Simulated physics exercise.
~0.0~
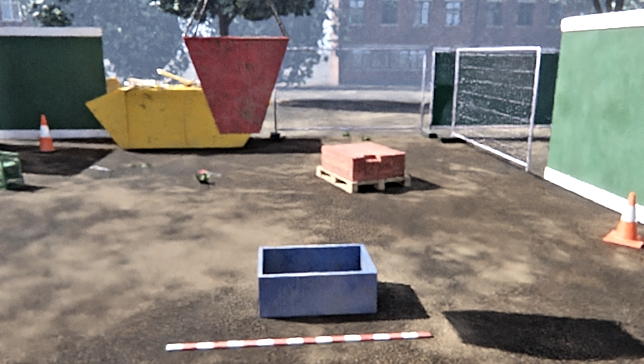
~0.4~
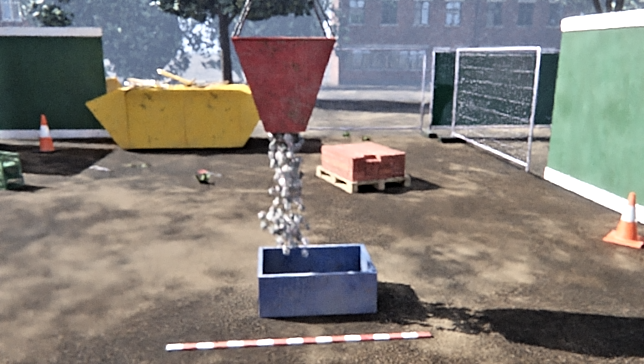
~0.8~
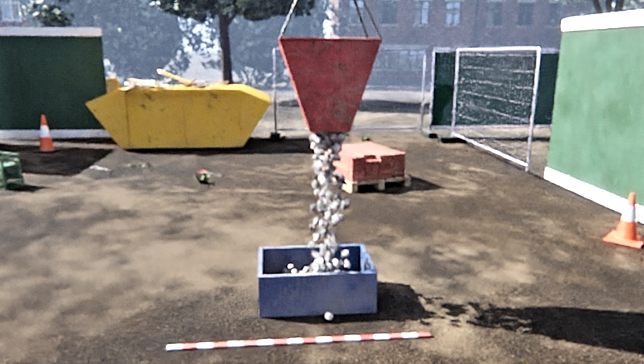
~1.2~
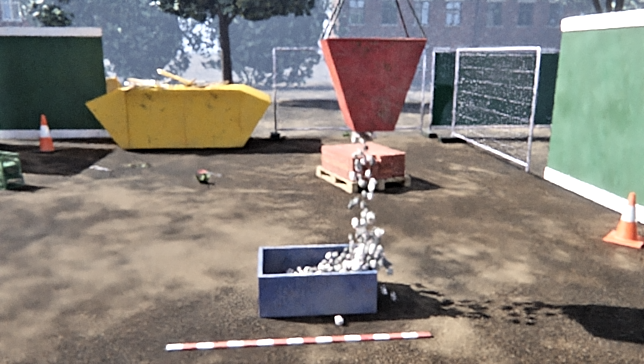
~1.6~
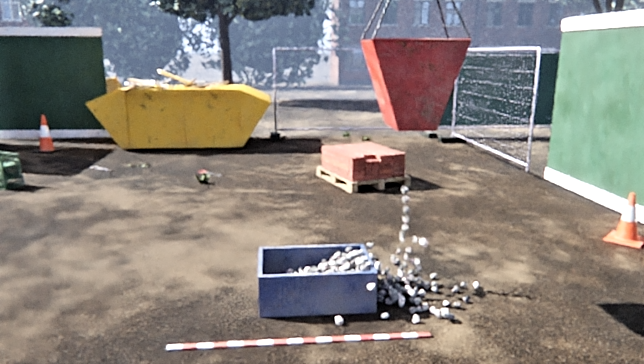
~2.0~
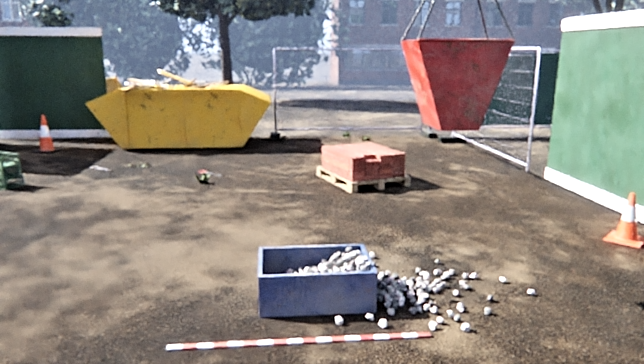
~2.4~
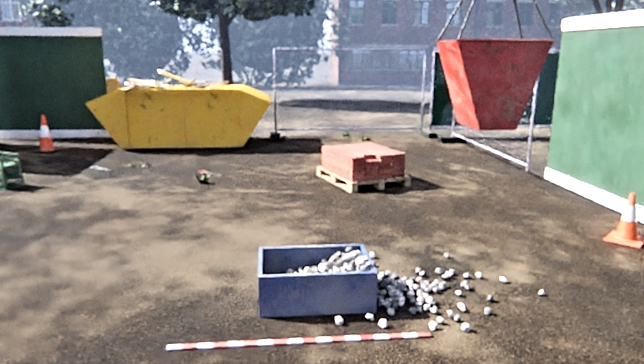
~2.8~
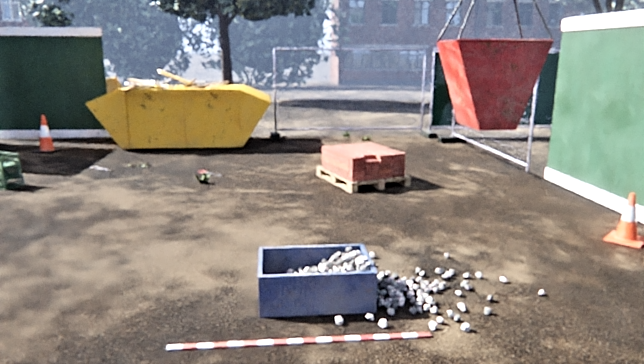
Dirt yard with red skip moving right, pouring pale stones into a blue bin, the last spilling on the ground to its right.
